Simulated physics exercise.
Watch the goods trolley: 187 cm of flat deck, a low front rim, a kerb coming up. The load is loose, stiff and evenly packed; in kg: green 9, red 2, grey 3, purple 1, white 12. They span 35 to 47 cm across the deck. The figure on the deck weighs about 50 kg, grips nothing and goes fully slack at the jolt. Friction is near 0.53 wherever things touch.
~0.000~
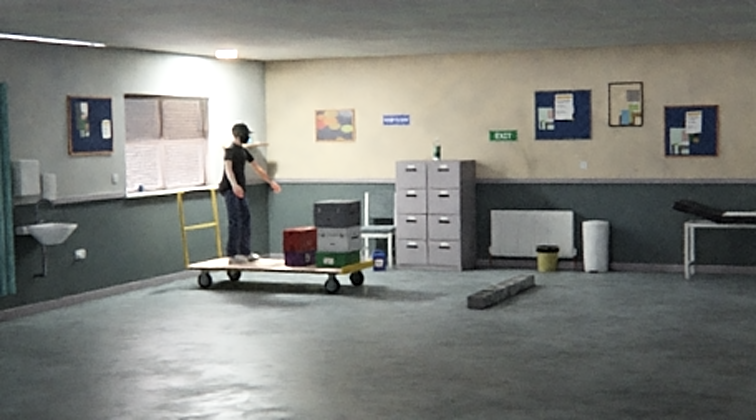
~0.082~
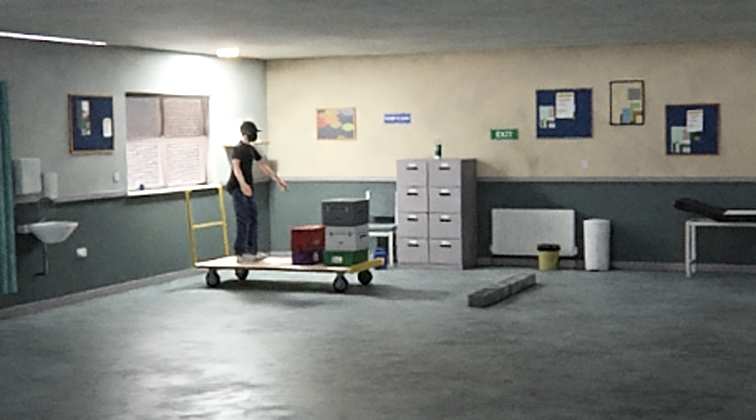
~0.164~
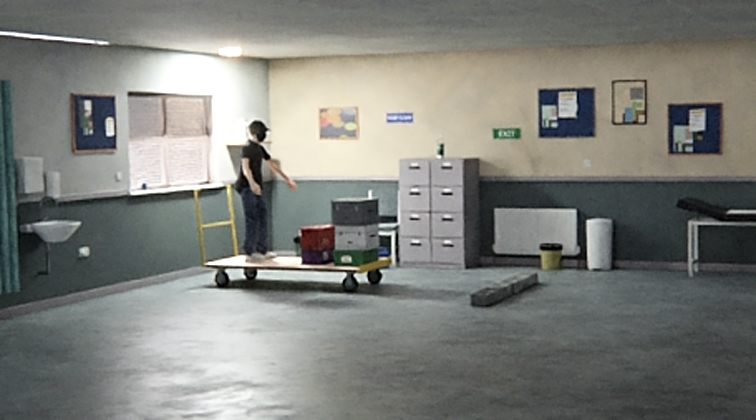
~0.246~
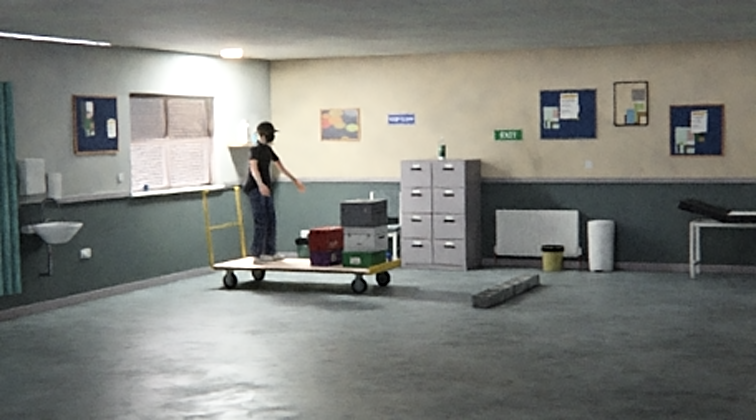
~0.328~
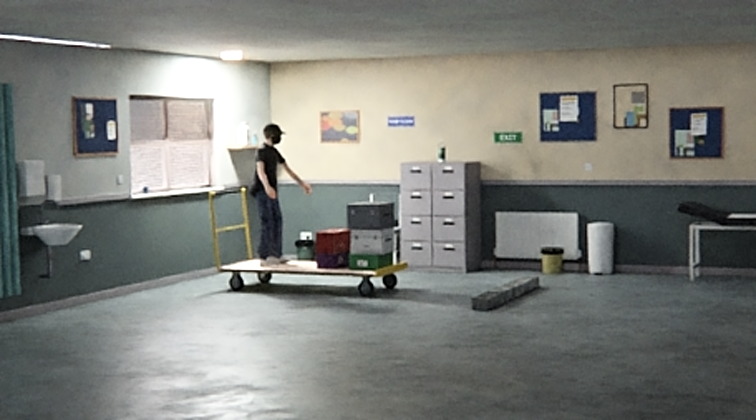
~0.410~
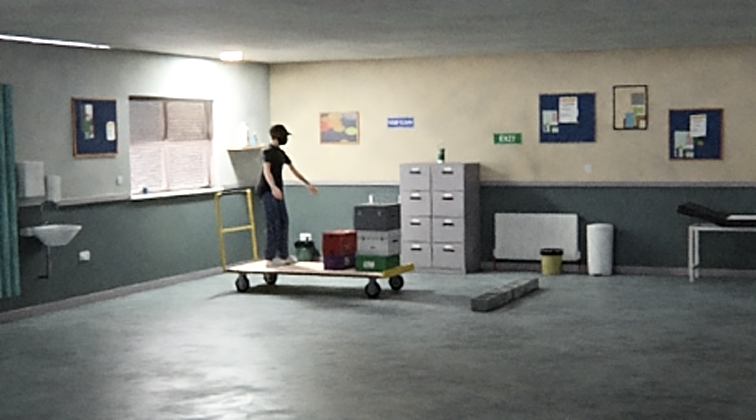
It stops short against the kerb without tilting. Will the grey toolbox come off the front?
The grey toolbox stays on at this speed.
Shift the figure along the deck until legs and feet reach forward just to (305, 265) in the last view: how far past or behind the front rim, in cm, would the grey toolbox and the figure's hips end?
Then grey 10 behind, hips 110 behind.
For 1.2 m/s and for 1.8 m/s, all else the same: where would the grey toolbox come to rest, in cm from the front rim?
First 10 cm behind, then 100 cm past.
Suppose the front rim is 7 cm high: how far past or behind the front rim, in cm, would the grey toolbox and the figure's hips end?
In that case grey 10 behind, hips 120 behind.
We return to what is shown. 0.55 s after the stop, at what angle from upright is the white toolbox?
About 0°.
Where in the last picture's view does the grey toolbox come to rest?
At about (495, 219).
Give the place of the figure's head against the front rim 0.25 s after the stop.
About 110 cm behind the rim.
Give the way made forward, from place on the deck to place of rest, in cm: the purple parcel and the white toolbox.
Forward: Purple 5, white 10.
The wheels strike at 1.55 s.
After 1.80 s the grey toolbox is 12 cm behind the rim, tilted 0°, near (495, 219) in the last picture's view.
After 2.10 s the grey toolbox is 12 cm behind the rim, tilted 0°, near (495, 219) in the last picture's view.
After 2.55 s the grey toolbox is 12 cm behind the rim, tilted 0°, near (495, 219) in the last picture's view.
At rest, 3.9 s, nothing is past the rim; behind it, green tote, red carton, grey toolbox, purple parcel, white toolbox and the figure's hips.
